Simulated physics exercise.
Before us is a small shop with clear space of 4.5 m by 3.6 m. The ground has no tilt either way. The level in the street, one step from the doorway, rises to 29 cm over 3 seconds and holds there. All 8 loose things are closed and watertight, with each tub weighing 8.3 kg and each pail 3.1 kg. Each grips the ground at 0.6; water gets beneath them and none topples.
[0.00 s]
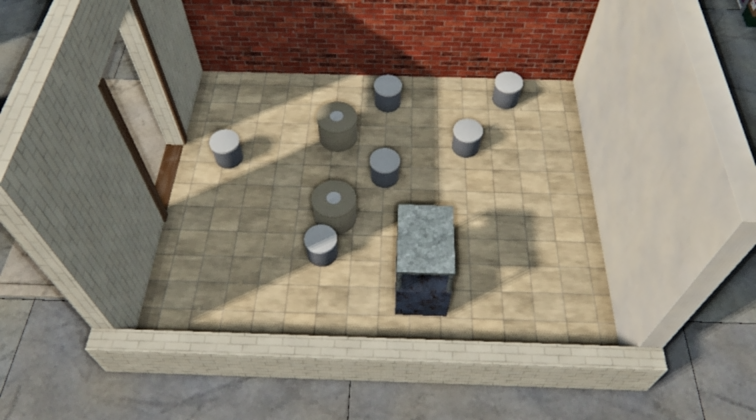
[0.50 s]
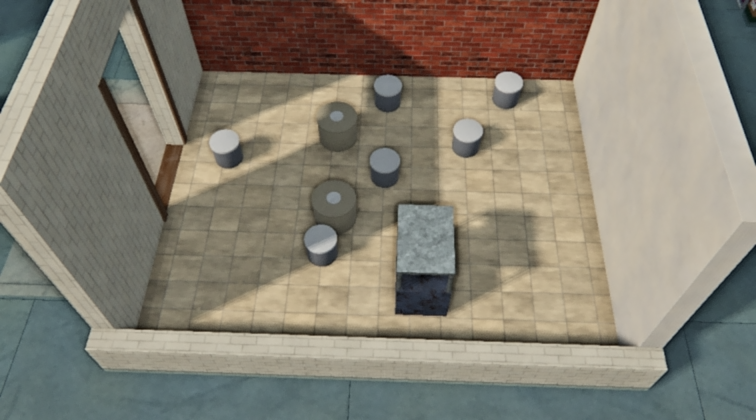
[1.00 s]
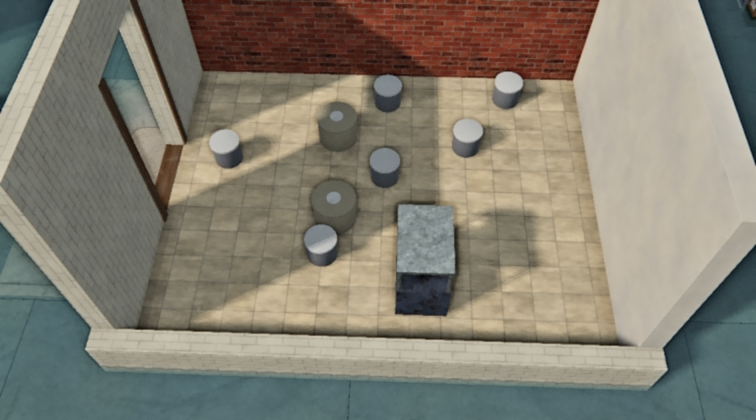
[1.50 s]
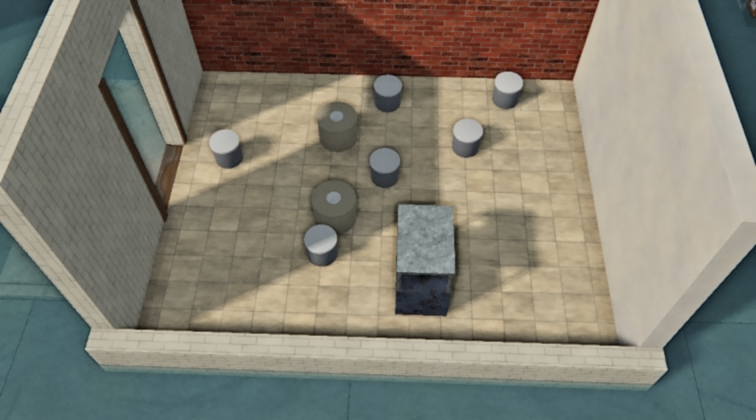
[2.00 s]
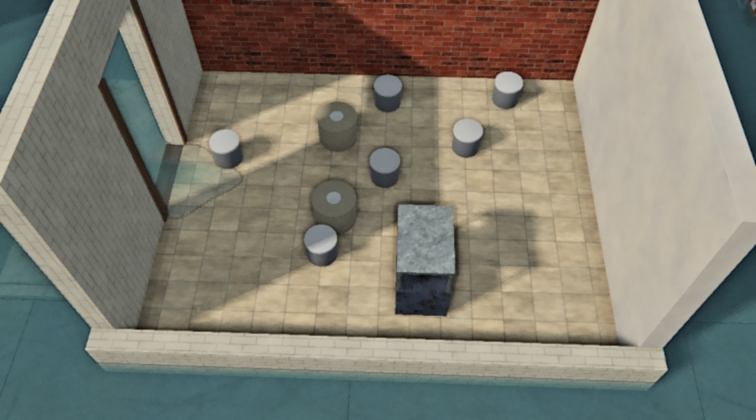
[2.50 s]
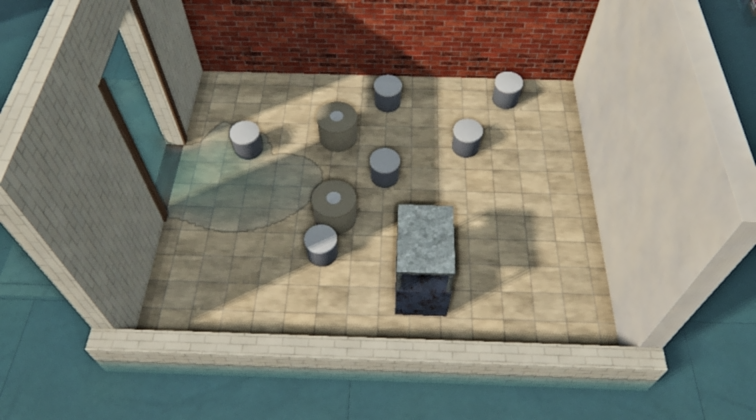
Blue-green water floods the grey paving around a small, roofless shop with pale walls and a red brick back wall, seen from high above by a still camera. Six grey cylindrical containers and two olive-brown ones stand on the tan tiles, with a dark, stone-topped block front of centre. Water then enters the left doorway, spreading in a thin, rounded sheet and nudging the nearest grey container slightly right and back.
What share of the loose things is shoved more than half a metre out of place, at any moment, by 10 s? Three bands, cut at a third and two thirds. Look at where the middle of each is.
Band: Two thirds and above.
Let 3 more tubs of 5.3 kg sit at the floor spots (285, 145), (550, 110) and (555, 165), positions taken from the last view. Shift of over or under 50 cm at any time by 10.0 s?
One: Beyond it. Two: Within it. Three: Beyond it.
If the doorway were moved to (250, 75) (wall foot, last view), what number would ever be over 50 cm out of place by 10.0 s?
Then it comes to 6 of them.
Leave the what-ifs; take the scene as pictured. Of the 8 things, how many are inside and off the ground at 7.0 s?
I get 8.
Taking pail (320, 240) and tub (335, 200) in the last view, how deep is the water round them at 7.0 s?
About 6 and 9 cm.
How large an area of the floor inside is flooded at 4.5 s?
Around 11.5 m2 of it.
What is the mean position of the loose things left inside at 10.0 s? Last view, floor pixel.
(517, 203).
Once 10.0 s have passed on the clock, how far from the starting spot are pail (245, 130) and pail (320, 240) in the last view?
Respectively 250 and 200 centimetres.
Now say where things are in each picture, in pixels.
In the first frame, a pail at (224, 141), on the bottom; a tub at (334, 198), on the bottom; 0.0 m2 under water; 0 of 8 have shifted.
In the second frame, a pail at (224, 141), on the bottom; a tub at (334, 198), on the bottom; water covers 0.0 m2; 0 of 8 have shifted.
In the third frame, a pail at (224, 141), on the bottom; a tub at (334, 198), on the bottom; 0.0 m2 under water; 0 of 8 have shifted.
In the fourth frame, a pail at (224, 141), on the bottom; a tub at (334, 198), on the bottom; 0.0 m2 under water; 0 of 8 have shifted.
In the fifth frame, a pail at (224, 141) rests on the ground; a tub at (334, 198), on the bottom; water covers 0.4 m2; 0 of 8 have shifted.
In the sixth frame, a pail at (245, 132) rests on the ground, 24 cm from its start; a tub at (334, 198) rests on the ground; water covers 1.5 m2; 1 of 8 have shifted.
After 3.5 s 1 of 8 are over 50 cm from their spots; 0 afloat.
After 4.5 s 6 of 8 are over 50 cm from their spots; 2 afloat.
After 7.0 s 8 of 8 are over 50 cm from their spots; 8 afloat.
After 10.0 s 7 of 8 are over 50 cm from their spots, and 8 have been at some point; 8 afloat.
